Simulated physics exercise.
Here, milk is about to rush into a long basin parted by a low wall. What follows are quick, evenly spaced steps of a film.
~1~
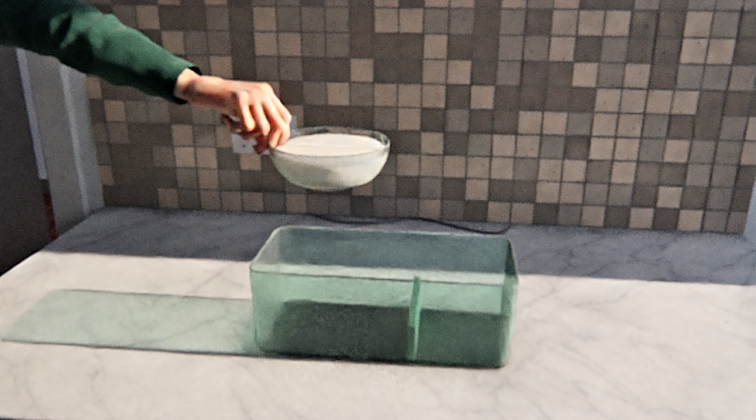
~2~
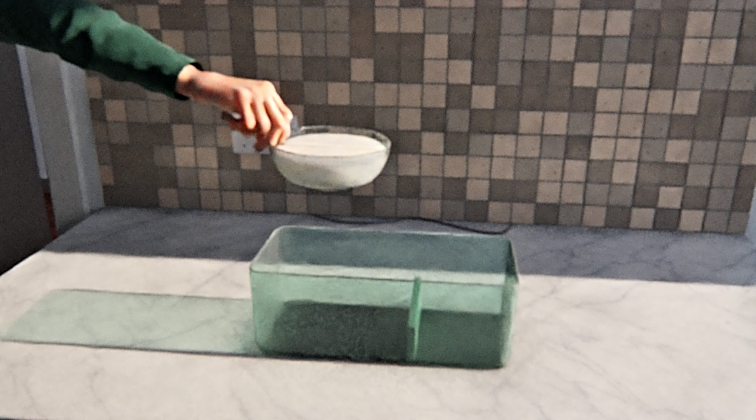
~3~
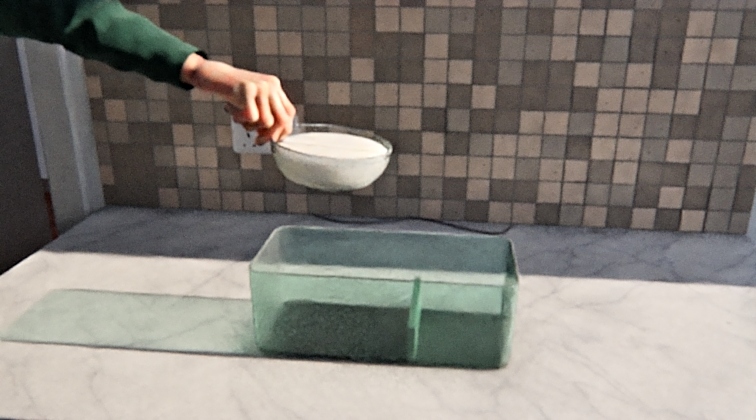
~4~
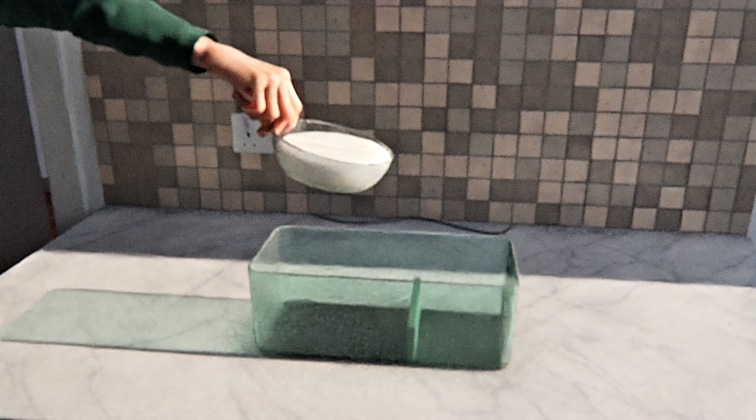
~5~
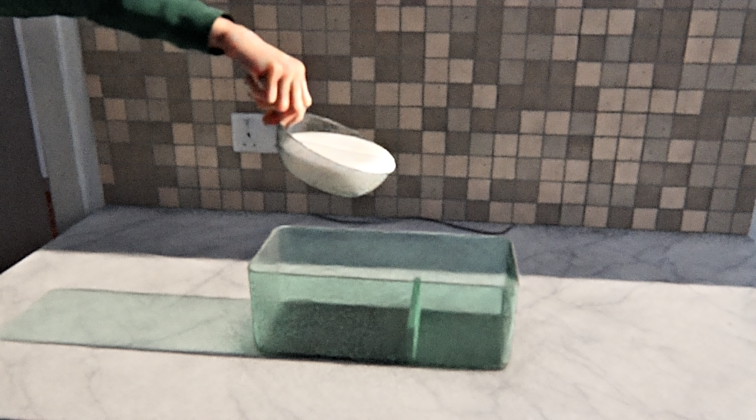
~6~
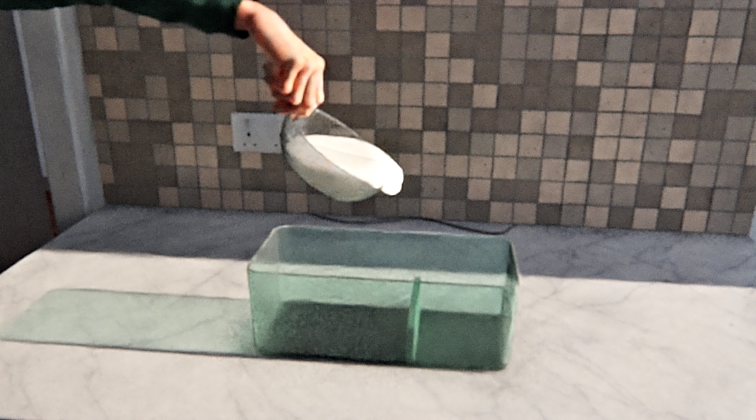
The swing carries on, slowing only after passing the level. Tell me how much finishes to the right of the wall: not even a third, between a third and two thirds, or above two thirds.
Honestly, the portion right of the wall is middling, a third to two thirds.
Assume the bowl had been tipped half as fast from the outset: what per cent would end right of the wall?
About 70 per cent.
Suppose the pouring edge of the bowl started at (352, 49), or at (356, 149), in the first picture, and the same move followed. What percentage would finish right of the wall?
The first start gives some 30 %, the second some 5 %.
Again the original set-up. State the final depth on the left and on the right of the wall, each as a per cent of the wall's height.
Roughly 20 left of the wall, roughly 30 right of it.
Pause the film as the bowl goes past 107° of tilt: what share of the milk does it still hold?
It still holds close to 0 per cent at that lean.
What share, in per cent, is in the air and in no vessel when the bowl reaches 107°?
That comes to near 15 percent.
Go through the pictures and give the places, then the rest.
In the first frame, tilt 0°; pouring edge (388, 144); surface from (275, 145) to (387, 148); the long basin's rim runs from (263, 248) to (514, 261); the wall's top is at (415, 300).
In the second frame, tilt 2°; pouring edge (389, 146); surface from (275, 144) to (387, 149).
In the third frame, tilt 6°; pouring edge (390, 151); surface from (276, 141) to (388, 152).
In the fourth frame, tilt 14°; pouring edge (391, 159); surface from (279, 139) to (390, 155).
In the fifth frame, tilt 25°; pouring edge (390, 169); surface from (283, 138) to (386, 160); 4 per cent is over the edge.
In the sixth frame, tilt 37°; pouring edge (387, 182); surface from (287, 141) to (368, 160); 14 per cent is over the edge.
A moment on, the bowl is tipped right over and 1 per cent is still to pour, 27 is left of the wall and 56 right of it.
Next, the bowl is tipped right over and 0 per cent is still to pour, 41 is left of the wall and 51 right of it.
Then the bowl is tipped right over and 0 per cent is still to pour, 45 is left of the wall and 53 right of it.
Later the bowl is tipped right over and 0 per cent is still to pour, 46 is left of the wall and 53 right of it.
In the end 46 per cent lies left of the wall, 53 right of it and 2 outside.
